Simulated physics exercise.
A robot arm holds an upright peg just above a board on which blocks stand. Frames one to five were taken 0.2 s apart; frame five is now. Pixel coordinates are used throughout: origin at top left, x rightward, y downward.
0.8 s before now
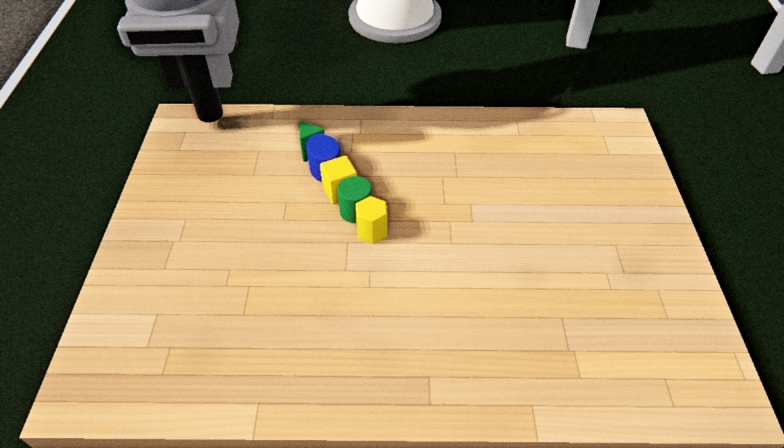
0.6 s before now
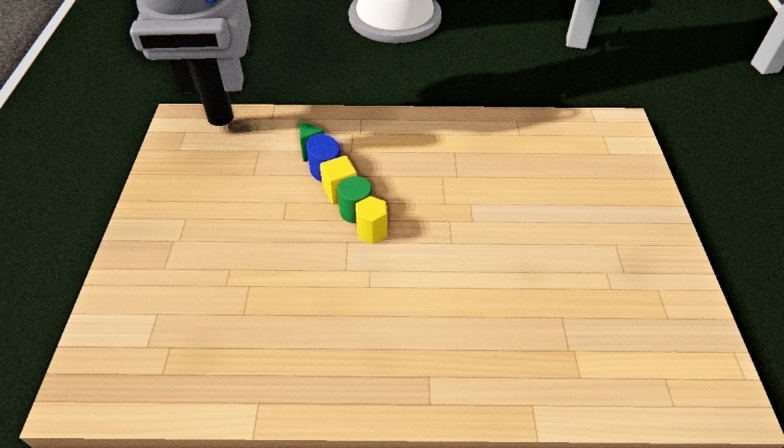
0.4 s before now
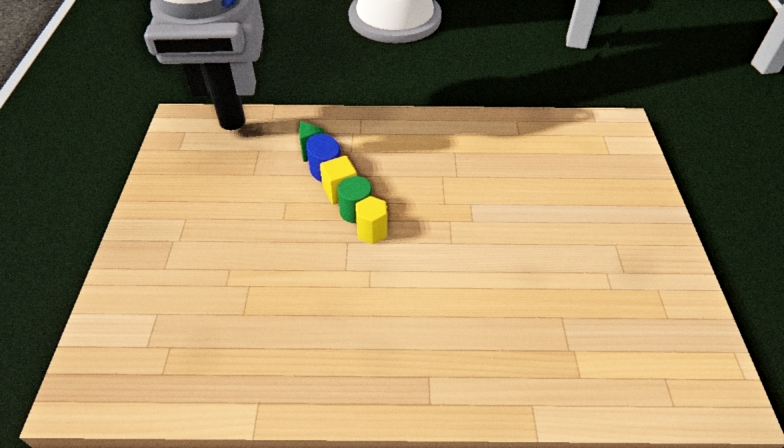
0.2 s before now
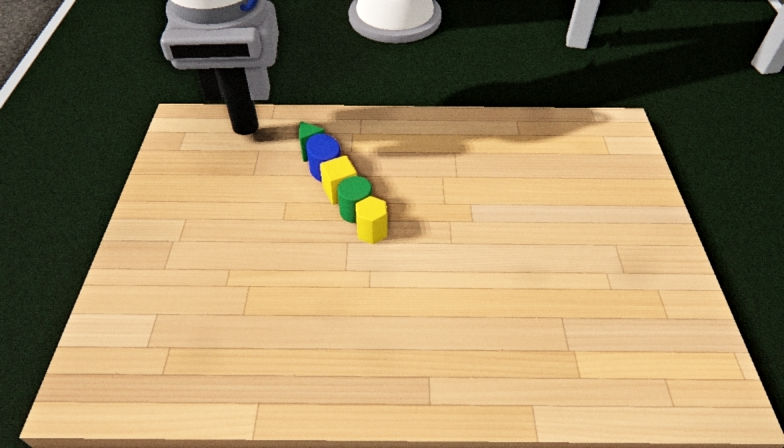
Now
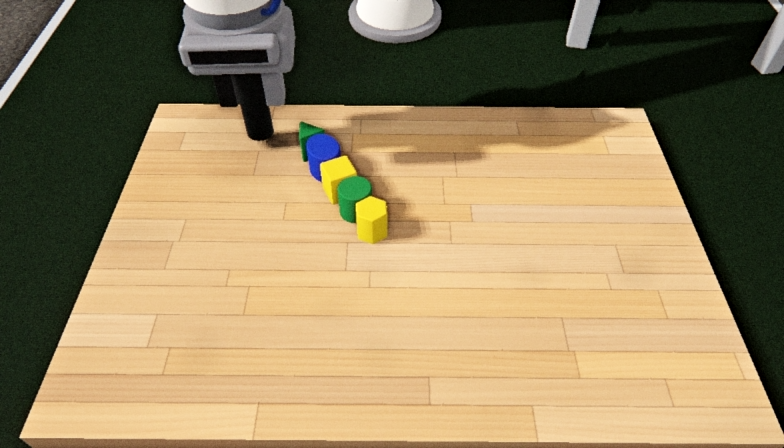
The clip opens on a wooden board where five green, blue and yellow blocks sit in a diagonal line, with a robot arm holding a dark upright peg near the top left corner. The arm moves the peg steadily right and slightly downward, closer to the green triangular block, while the blocks stay still.
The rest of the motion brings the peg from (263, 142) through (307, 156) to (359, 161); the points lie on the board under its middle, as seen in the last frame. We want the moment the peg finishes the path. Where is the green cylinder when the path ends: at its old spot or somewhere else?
It will be nudged away from its spot.
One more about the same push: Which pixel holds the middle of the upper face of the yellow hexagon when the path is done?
By then it is at (381, 222).
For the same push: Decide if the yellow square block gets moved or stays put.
That block is shifted.
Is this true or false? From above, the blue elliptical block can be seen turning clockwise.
True - the claim holds.
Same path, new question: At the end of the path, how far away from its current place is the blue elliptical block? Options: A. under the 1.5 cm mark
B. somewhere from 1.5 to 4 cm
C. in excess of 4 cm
C.
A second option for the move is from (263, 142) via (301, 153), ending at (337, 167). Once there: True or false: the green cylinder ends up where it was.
False
What follows on the original path. One third of the way, peg at (290, 144); nothing pushed yet.
Two thirds of the way, peg at (325, 148); green triangular piece at (340, 123), turned 40° anticlockwise; blue elliptical block at (341, 150), turned 35° clockwise; yellow square block at (344, 175); green cylinder at (359, 196); yellow hexagon at (377, 216).
At the end, peg at (358, 152); green triangular piece at (351, 120), turned 75° anticlockwise; blue elliptical block at (361, 157), turned 90° clockwise; yellow square block at (343, 181), turned 15° clockwise; green cylinder at (360, 203); yellow hexagon at (381, 222).
